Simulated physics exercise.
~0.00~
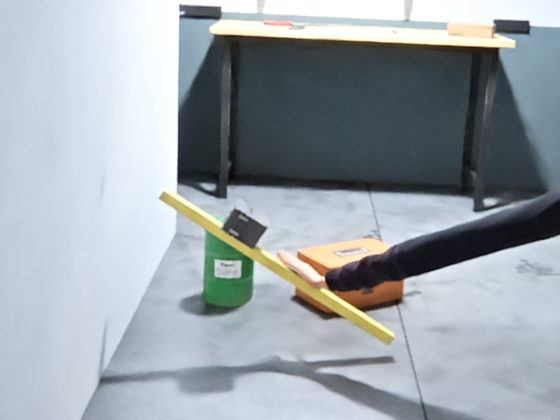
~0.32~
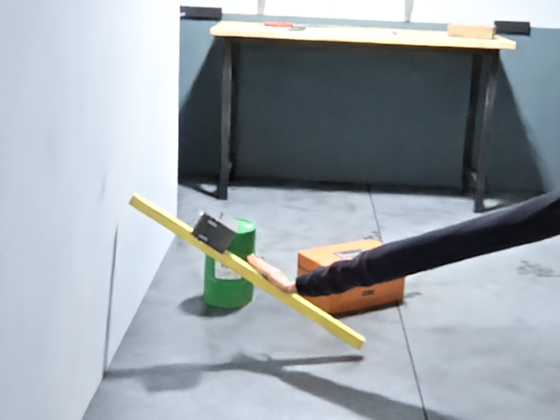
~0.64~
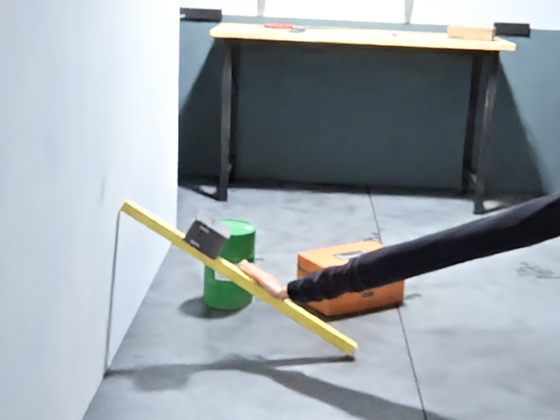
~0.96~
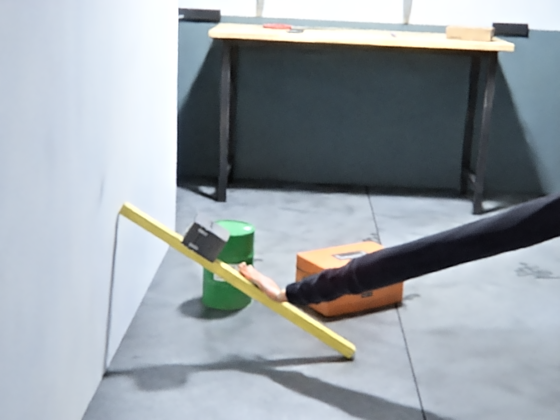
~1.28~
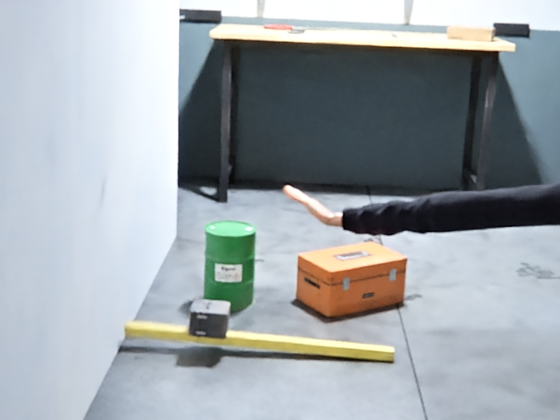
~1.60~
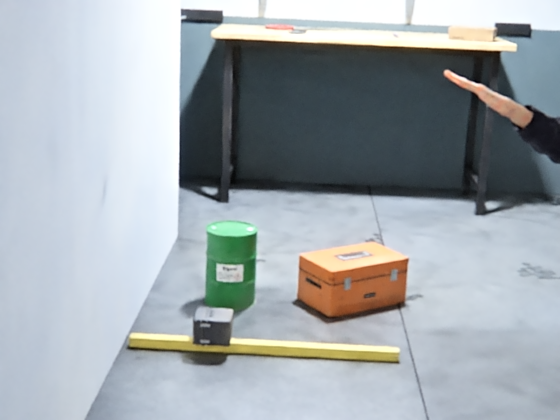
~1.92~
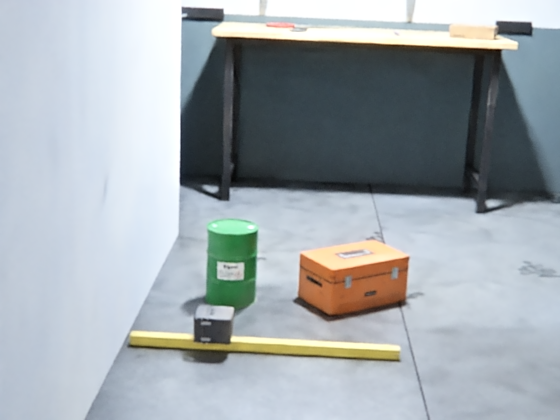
The video shows a hand moving a slanted yellow pole, with a small dark box on it, leftward to lean against a white wall near a green canister and an orange toolbox. The hand lets go and withdraws, and the pole slides down, ending flat on the floor.
